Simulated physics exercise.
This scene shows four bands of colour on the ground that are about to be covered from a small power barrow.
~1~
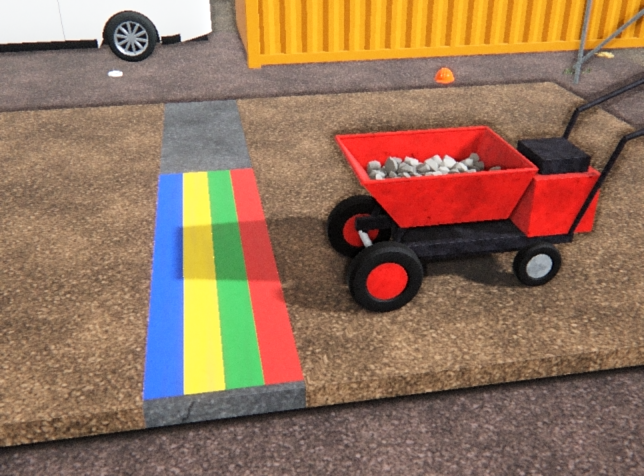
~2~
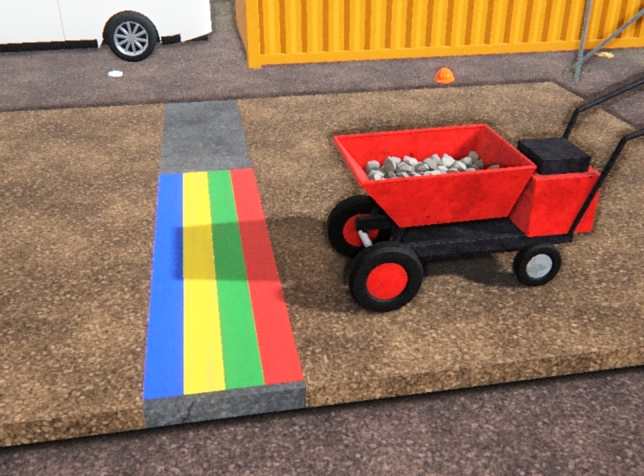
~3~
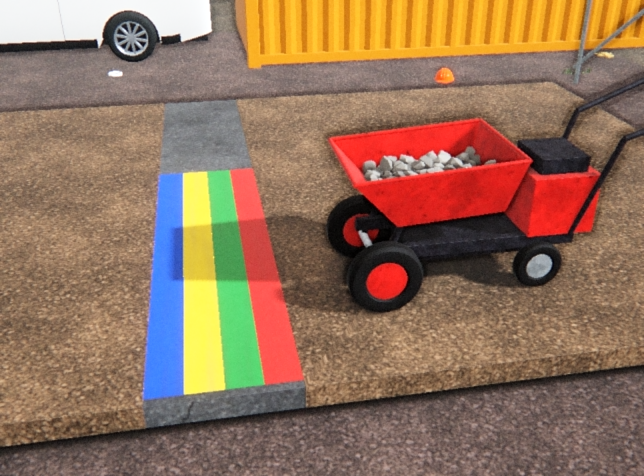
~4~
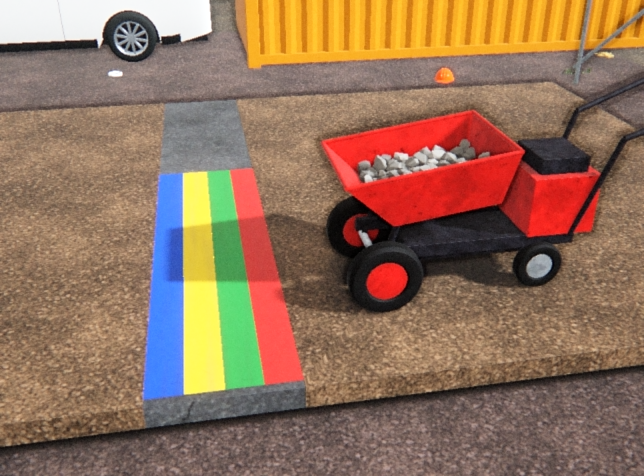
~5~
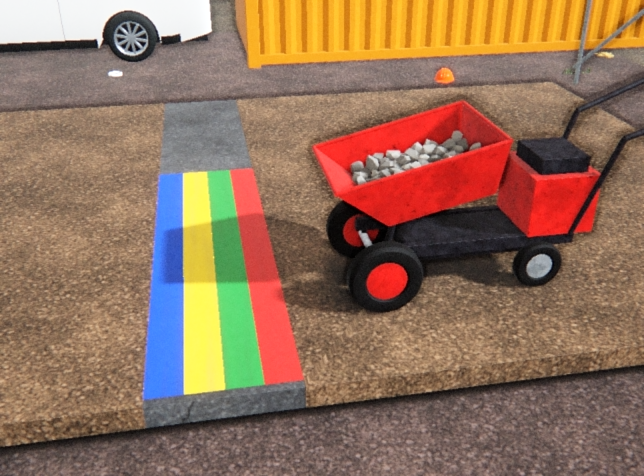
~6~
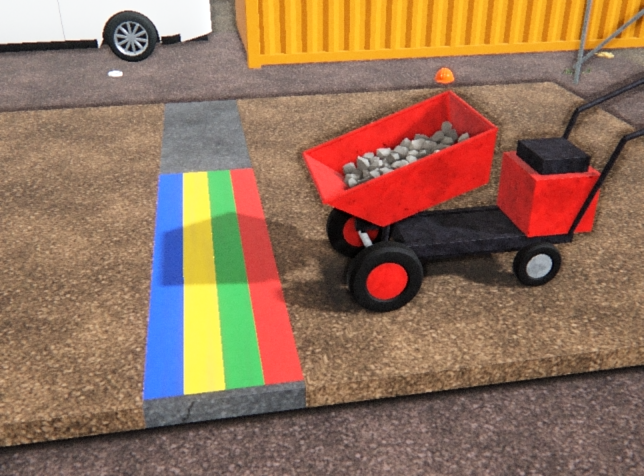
The red skip of stones on a small barrow tilts gradually toward the coloured bands.
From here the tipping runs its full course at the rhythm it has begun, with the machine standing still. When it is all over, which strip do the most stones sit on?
On the green strip.
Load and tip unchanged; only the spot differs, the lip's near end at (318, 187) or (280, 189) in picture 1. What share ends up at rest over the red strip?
In order: 0 % and 0 %.
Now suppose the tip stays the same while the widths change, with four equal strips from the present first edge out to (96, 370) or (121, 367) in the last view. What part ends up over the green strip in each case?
The first comes to 40 per cent and the second to 40 per cent.
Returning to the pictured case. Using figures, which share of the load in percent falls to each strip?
Here's the split: Red strip gets 20 %, green strip 35 %, yellow strip 25 %, blue strip 15 %.
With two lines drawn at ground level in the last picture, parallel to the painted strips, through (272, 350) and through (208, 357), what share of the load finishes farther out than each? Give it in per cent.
I reckon some 80 per cent and some 30 per cent.
Soon, skip tipped steeply; all in the skip.
A while on, skip tipped right over; most in the skip; a small part over the red strip; a small part over the green strip; a stray few over the yellow strip; a stray few falling.
Towards the end, skip tipped right over; a small part in the skip; about a quarter over the red strip; about a third over the green strip; about a quarter over the yellow strip; a small part over the blue strip; a stray few off the paint.
Finally, skip tipped right over; about a quarter over the red strip; about a third over the green strip; about a quarter over the yellow strip; a small part over the blue strip; a small part off the paint.
